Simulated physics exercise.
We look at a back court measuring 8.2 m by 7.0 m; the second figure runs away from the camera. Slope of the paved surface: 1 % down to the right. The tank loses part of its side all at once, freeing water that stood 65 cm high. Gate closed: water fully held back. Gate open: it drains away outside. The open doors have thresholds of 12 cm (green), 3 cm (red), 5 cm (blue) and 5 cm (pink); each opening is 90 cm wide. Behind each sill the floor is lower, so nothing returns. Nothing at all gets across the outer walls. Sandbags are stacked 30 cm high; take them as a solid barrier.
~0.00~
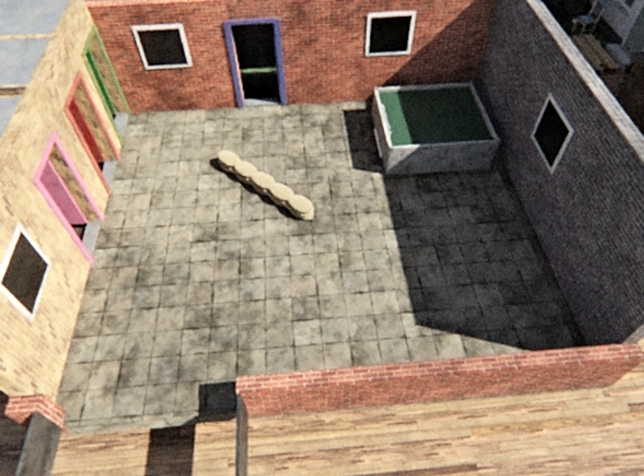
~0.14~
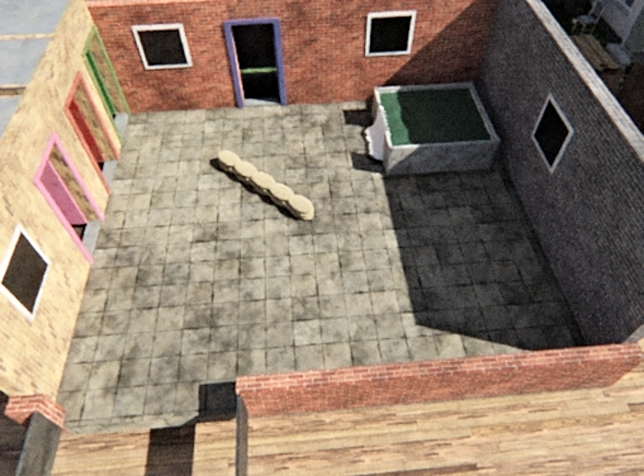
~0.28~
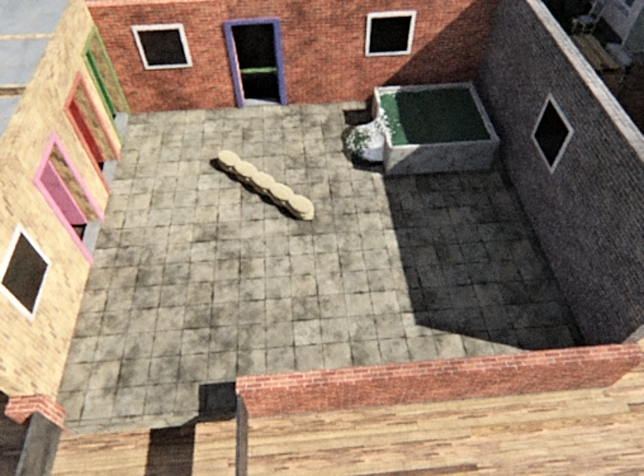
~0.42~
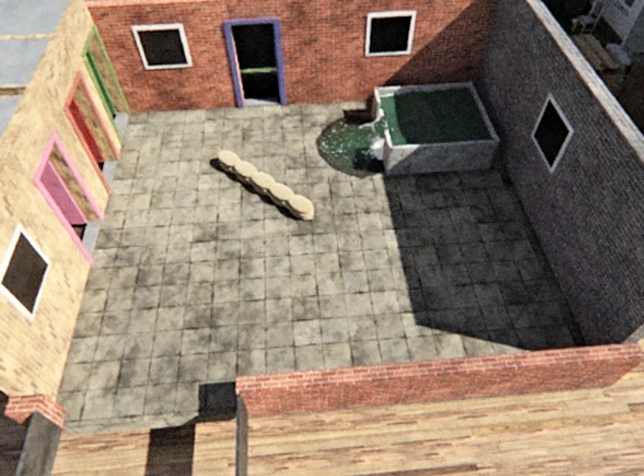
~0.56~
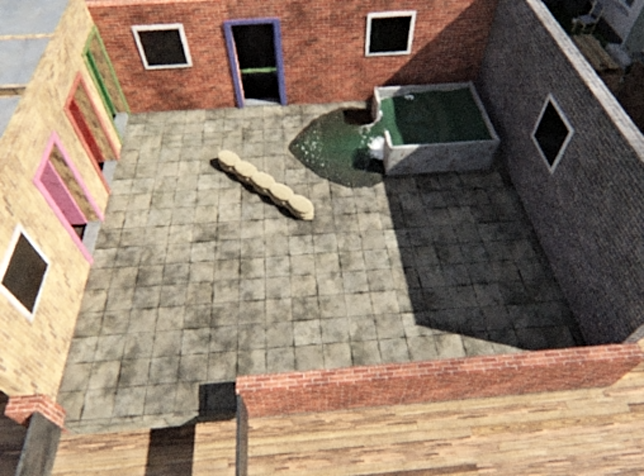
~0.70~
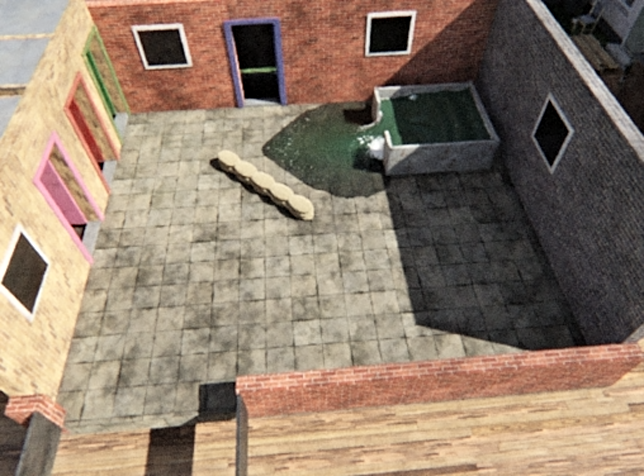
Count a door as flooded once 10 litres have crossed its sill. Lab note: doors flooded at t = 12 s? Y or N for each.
The green door overtops the limit. The red door overtops the limit. The blue door overtops the limit. The pink door remains shy of the limit.
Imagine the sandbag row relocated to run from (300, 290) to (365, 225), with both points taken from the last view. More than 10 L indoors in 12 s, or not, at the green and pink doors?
Note - green: Limit exceeded; pink: Limit exceeded.
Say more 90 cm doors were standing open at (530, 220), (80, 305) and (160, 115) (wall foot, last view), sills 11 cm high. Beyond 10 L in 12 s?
Less, less, more.
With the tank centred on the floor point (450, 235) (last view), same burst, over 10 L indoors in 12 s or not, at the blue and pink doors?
Well, blue ends up beyond the mark and pink ends up beyond the mark.
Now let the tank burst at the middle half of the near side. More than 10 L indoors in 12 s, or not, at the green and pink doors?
Green door doesn't reach it, pink door doesn't reach it.
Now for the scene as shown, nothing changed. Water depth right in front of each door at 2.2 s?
In centimetres, the green door has 6, the red door 2, the blue door 11 and the pink door 0.
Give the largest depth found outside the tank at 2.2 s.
Max around 28 cm.
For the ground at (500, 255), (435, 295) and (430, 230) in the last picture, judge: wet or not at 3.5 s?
Status of the three spots: Free of it, free of it, free of it.
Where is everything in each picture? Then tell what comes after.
In the first picture, still water, 65 cm deep, in the tank at (433, 116).
In the second picture, water pours out at (382, 134) and has run 0.6 m, to (375, 159); typically 9 cm deep outside, 65 cm at the tank's back.
In the third picture, water pours out at (382, 136) and has run 0.8 m, to (350, 157); typically 11 cm deep outside, 65 cm at the tank's back.
In the fourth picture, water pours out at (382, 136) and has run 1.4 m, to (321, 151); typically 7 cm deep outside, 65 cm at the tank's back.
In the fifth picture, water pours out at (382, 136) and has run 2.0 m, to (294, 151); typically 5 cm deep outside, 65 cm at the tank's back.
In the sixth picture, water pours out at (382, 136) and has run 2.6 m, to (266, 151); typically 4 cm deep outside, 62 cm at the tank's back.
After 1.4 s water covers 20 % of the floor and is deepest (36 cm) near (375, 144); green door not reached, red door not reached, blue door 10 cm at the sill, 0 L in, pink door not reached.
After 2.2 s water covers 25 % of the floor and is deepest (28 cm) near (375, 144); green door 6 cm at the sill, 0 L in, red door not reached, blue door 11 cm at the sill, 12 L in, pink door not reached.
After 3.5 s water covers 30 % of the floor and is deepest (31 cm) near (128, 122); green door 28 cm at the sill, 78 L in, red door 6 cm at the sill, 3 L in, blue door 8 cm at the sill, 32 L in, pink door not reached.
After 7.0 s water covers 65 % of the floor and is deepest (14 cm) near (125, 132); green door 13 cm at the sill, 186 L in, red door 7 cm at the sill, 37 L in, blue door 10 cm at the sill, 74 L in, pink door 4 cm at the sill, 0 L in.
After 12.0 s water covers 90 % of the floor and is deepest (7 cm) near (318, 147); green door 4 cm at the sill, 188 L in, red door 4 cm at the sill, 63 L in, blue door 6 cm at the sill, 105 L in, pink door 3 cm at the sill, 0 L in.
